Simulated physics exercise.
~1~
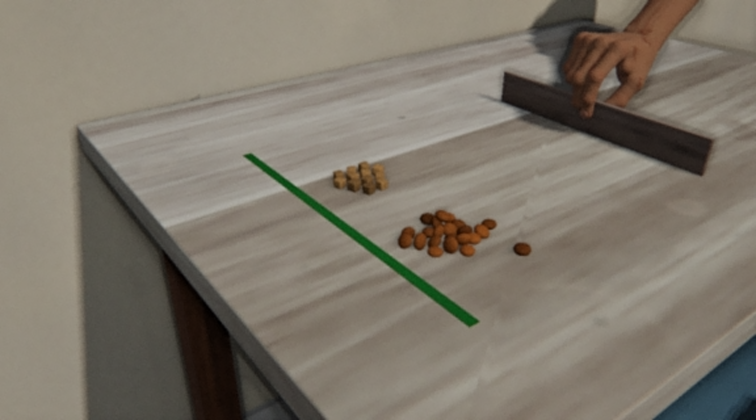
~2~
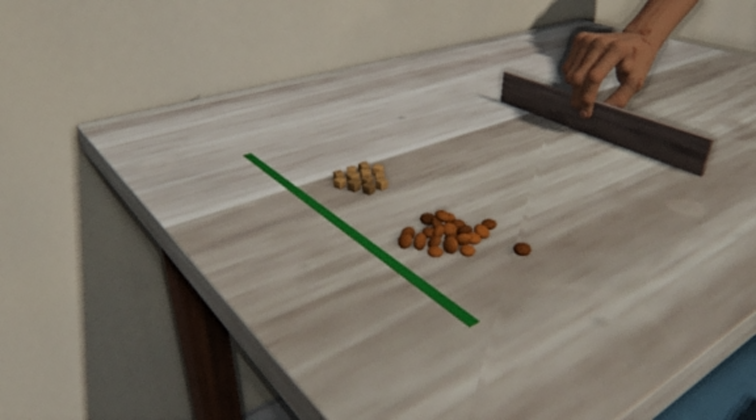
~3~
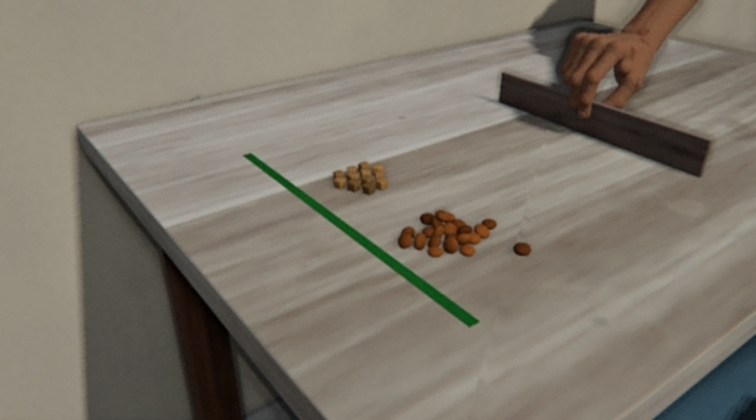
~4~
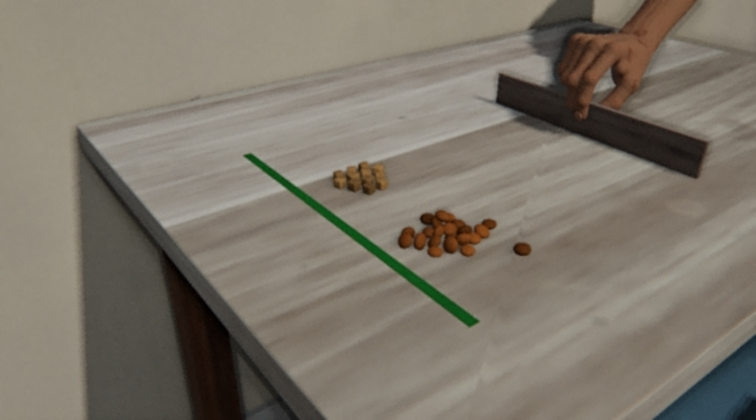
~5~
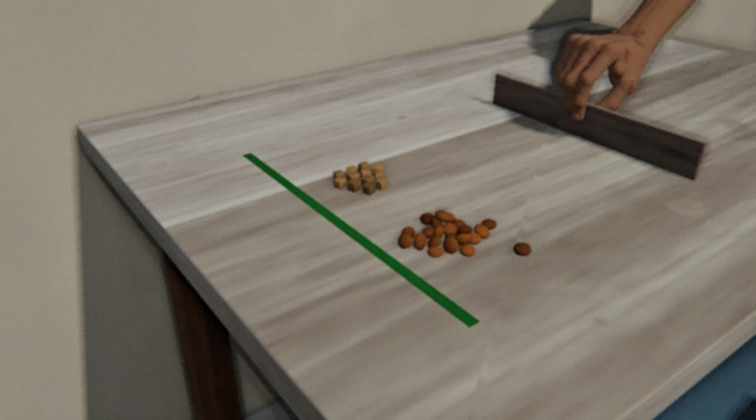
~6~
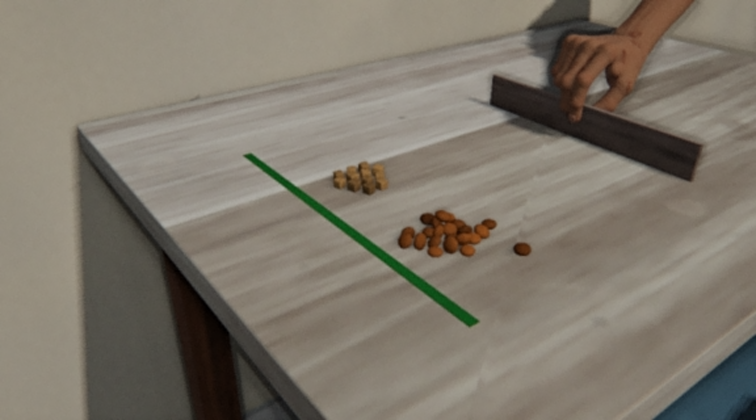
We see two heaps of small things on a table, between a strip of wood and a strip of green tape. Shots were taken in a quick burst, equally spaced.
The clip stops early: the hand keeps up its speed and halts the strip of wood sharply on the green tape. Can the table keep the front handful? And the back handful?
Here the front handful keeps clear of the drop, and the back handful keeps clear of the drop.
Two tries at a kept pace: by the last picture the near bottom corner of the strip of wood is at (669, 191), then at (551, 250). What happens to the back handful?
Place one, it doesn't fall at all; place two, it sheds some bits below.
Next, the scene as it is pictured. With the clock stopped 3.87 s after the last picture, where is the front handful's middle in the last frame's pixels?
I'd place its centre close to (367, 269).
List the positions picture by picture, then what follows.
In the first frame, strip of wood at (691, 150), at rest; green tape at (255, 160), well back from the edge; edge at (204, 276); front handful at (450, 230), a few bits of cat kibble; back handful at (366, 175), a few small wooden cubes.
In the second frame, strip of wood at (691, 151); back handful at (366, 175).
In the third frame, strip of wood at (689, 152); front handful at (450, 230).
In the fourth frame, strip of wood at (686, 153); back handful at (366, 175).
In the fifth frame, strip of wood at (683, 154); front handful at (450, 230).
In the sixth frame, strip of wood at (680, 156); green tape at (255, 160); edge at (204, 276); front handful at (450, 230); back handful at (366, 175).
Then, 1.78 s after the last picture, strip of wood still moving, near (476, 139); front handful all on the table, its front near (406, 241); back handful all on the table, its front near (340, 183).
Then, 3.59 s after the last picture, strip of wood stopped at the green tape; front handful all on the table, its front near (348, 290); back handful all on the table, its front near (264, 208).
At rest, strip of wood stopped at the green tape; front handful all on the table, its front near (348, 290); back handful all on the table, its front near (264, 208).
